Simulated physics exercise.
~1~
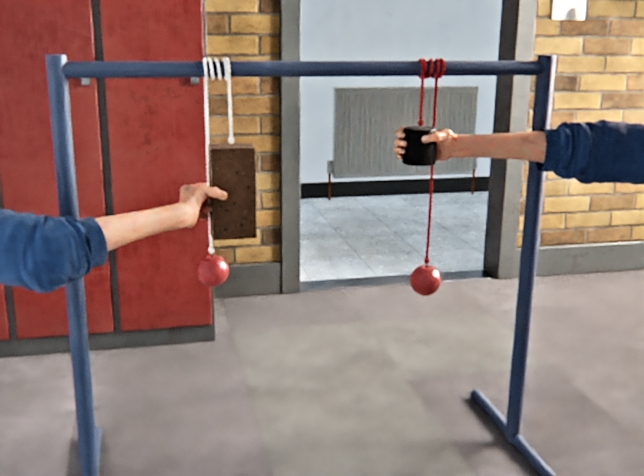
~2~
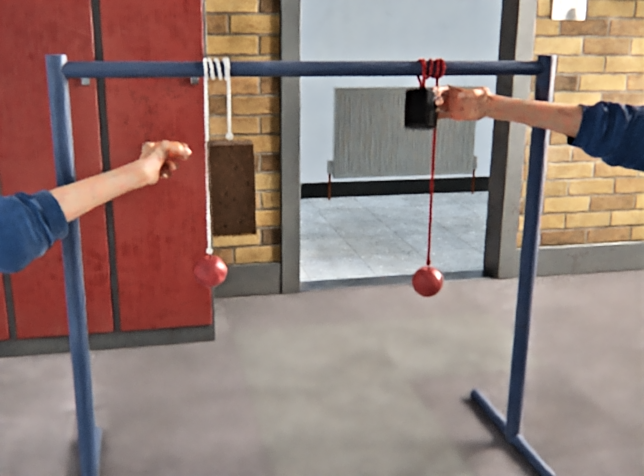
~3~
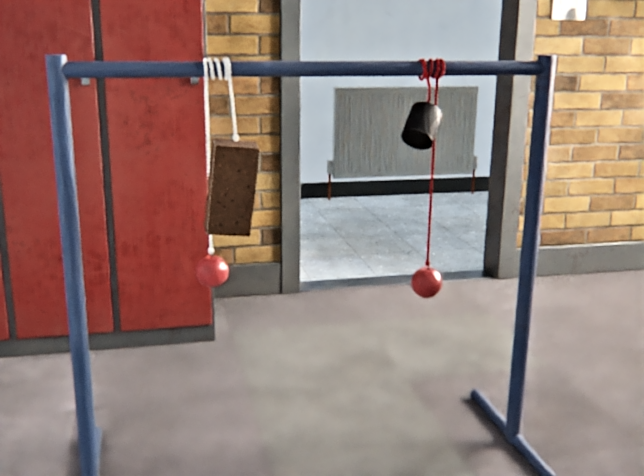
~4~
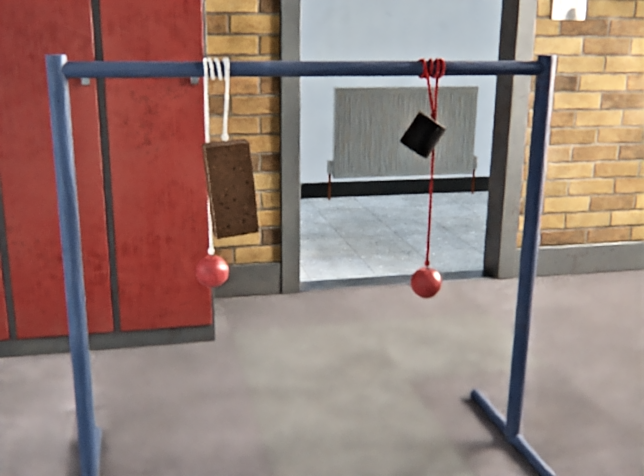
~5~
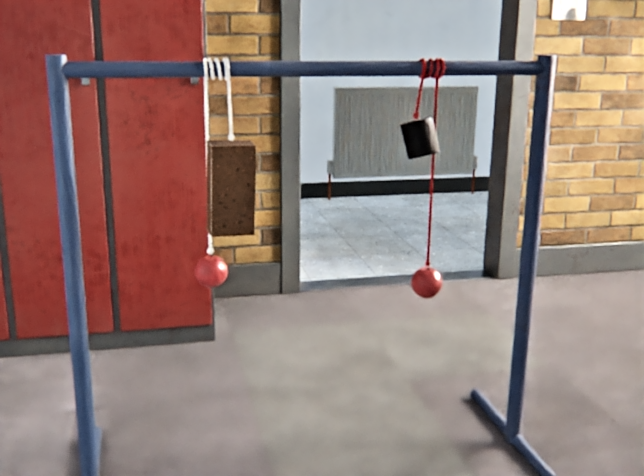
The video shows a brick and a small dark object hanging from a blue rail by white and red laces, each lace also holding a red ball. Two hands let go and withdraw, the objects sway and tilt slightly, and both remain hanging at the end.
